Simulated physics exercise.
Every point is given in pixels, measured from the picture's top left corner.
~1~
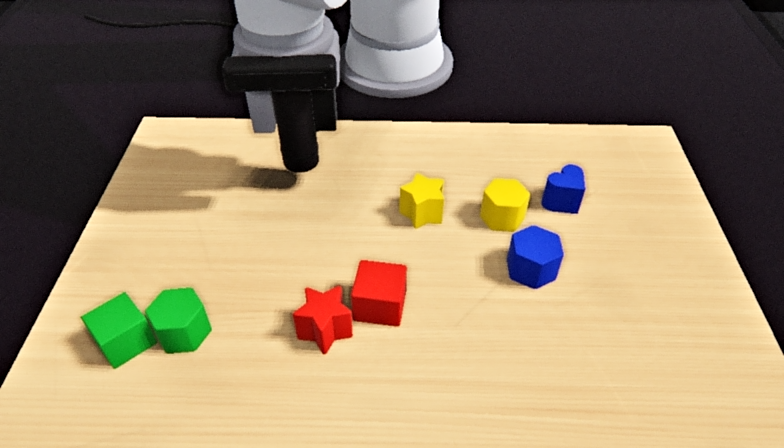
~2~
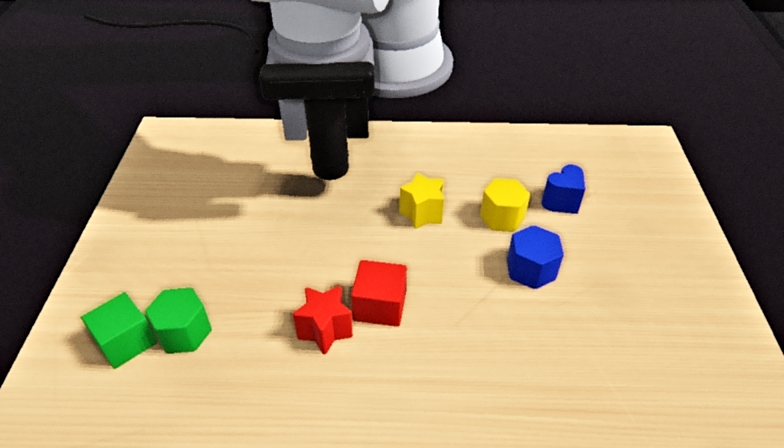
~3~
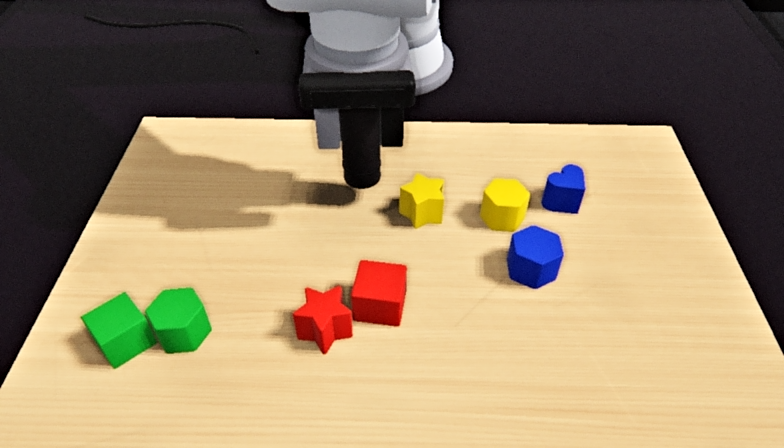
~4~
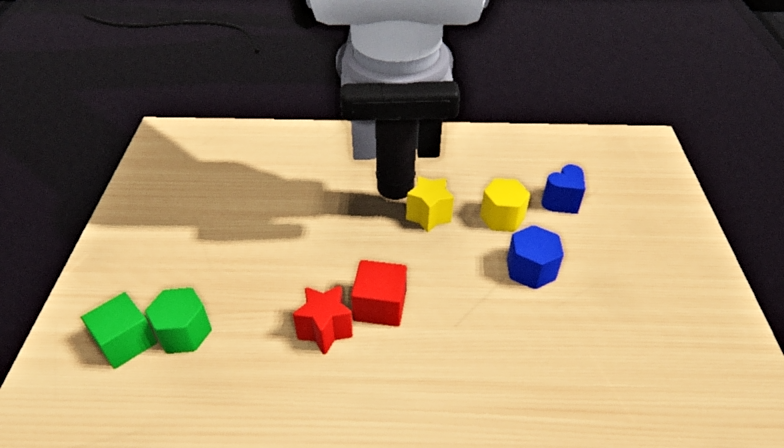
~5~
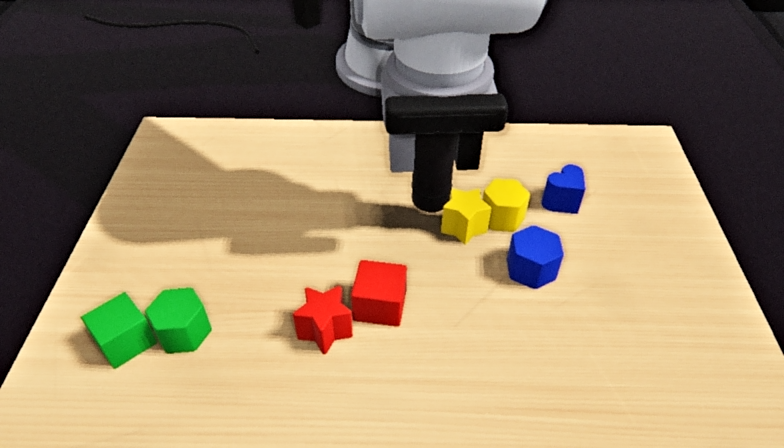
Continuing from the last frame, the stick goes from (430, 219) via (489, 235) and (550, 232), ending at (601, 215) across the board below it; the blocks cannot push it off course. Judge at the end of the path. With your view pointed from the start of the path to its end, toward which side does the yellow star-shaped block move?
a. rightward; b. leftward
I'll go with a - rightward.
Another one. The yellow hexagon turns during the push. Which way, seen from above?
It twists anticlockwise.
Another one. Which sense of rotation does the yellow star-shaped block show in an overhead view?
With the clock.
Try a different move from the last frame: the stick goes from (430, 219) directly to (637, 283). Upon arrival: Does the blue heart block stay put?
No, I don't think so.
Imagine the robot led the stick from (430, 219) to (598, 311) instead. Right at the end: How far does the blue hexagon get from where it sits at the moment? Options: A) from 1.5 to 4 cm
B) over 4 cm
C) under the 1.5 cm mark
My pick is B.
What follows on the original path. One third of the way, stick (494, 216); yellow star-shaped block (533, 212), turned 15° anticlockwise; yellow hexagon (561, 193), turned 25° anticlockwise; blue hexagon (548, 248), turned 25° clockwise; blue heart block (583, 172).
Two thirds of the way, stick (557, 213); yellow star-shaped block (595, 220), turned 15° clockwise; yellow hexagon (600, 192), turned 95° anticlockwise; blue hexagon (553, 250), turned 40° clockwise; blue heart block (593, 166).
At the end, stick (608, 196); yellow star-shaped block (614, 220), turned 60° clockwise; yellow hexagon (641, 178), turned 115° anticlockwise; blue hexagon (553, 250), turned 40° clockwise; blue heart block (596, 162), turned 30° anticlockwise.
